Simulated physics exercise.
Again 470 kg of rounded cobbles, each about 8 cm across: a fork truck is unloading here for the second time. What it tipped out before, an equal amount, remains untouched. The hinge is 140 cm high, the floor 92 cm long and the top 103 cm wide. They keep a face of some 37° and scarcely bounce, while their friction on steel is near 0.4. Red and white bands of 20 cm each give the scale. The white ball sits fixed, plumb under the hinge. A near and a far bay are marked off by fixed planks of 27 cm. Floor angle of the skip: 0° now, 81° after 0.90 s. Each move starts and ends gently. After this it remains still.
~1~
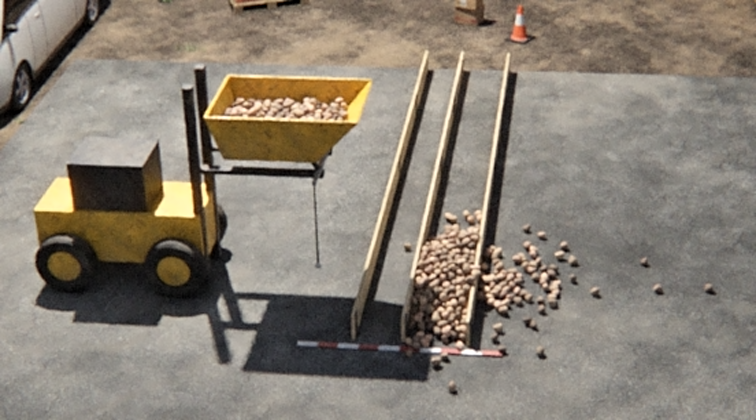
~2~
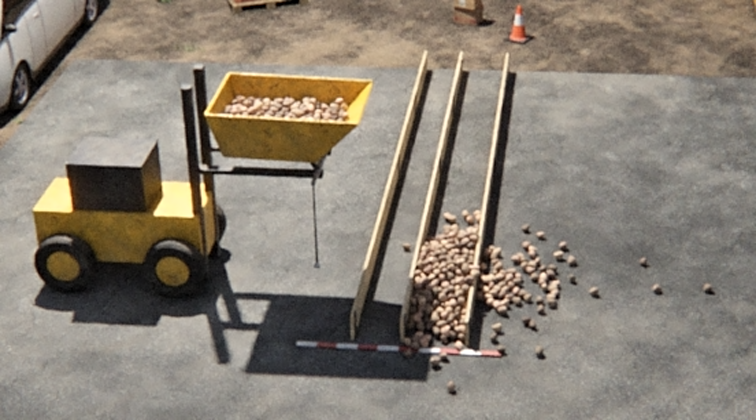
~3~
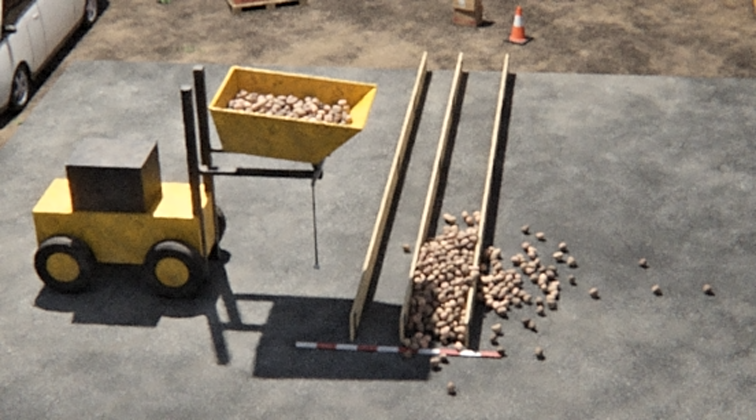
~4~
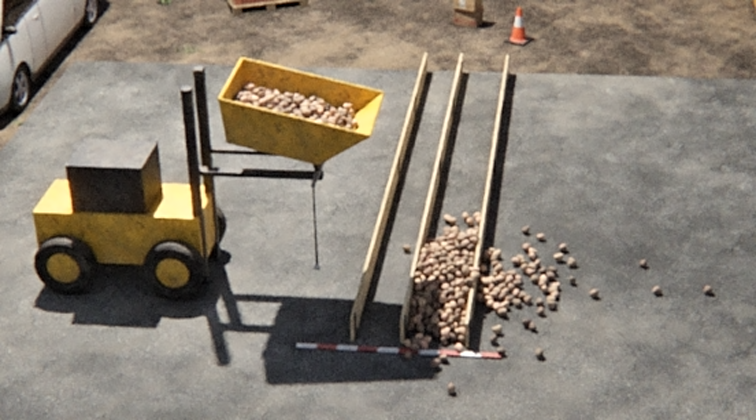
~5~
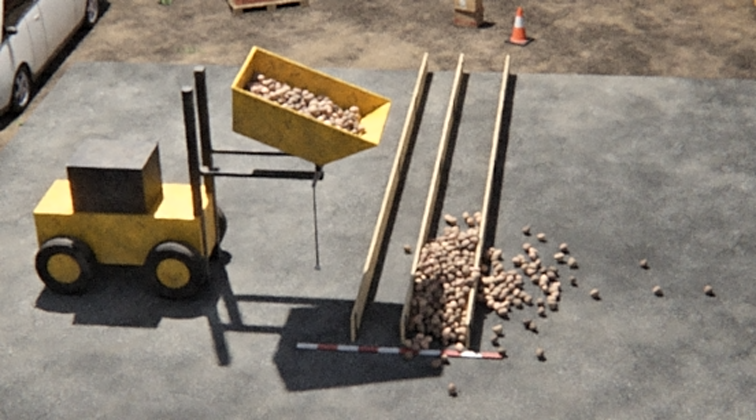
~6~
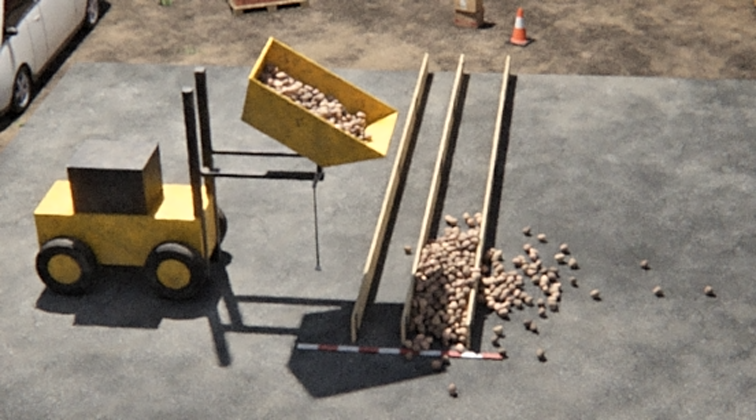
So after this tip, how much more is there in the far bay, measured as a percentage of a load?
About 49 out of 100.
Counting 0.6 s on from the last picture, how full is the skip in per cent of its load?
Some 75 percent, roughly.
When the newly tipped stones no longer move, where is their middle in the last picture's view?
The middle lies near (465, 280) in the last picture.
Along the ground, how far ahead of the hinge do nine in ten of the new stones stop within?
That's roughly 250 cm.
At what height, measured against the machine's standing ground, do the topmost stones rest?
Roughly 48 cm above that ground.
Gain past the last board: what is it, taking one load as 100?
Approximately 45 parts per hundred.
Then, 0.3 s after the last picture the floor is at 69°; in per cent of one load, 100 in the skip, 86 in the far bay, 14 past the last board; the foremost stones are at (609, 274).
Then, 0.6 s after the last picture the floor is at 81°; in per cent of one load, 74 in the skip, 7 in the near bay, 105 in the far bay, 14 past the last board; the foremost stones are at (609, 274).
Then, 1.0 s after the last picture the floor is at 81°; in per cent of one load, 11 in the skip, 5 in the near bay, 148 in the far bay, 36 past the last board; the foremost stones are at (609, 274).
Then, 3.6 s after the last picture the floor is at 81°; in per cent of one load, 0 in the skip, 5 in the near bay, 135 in the far bay, 60 past the last board; the foremost stones are at (749, 295). Net gain in the far bay, 49.
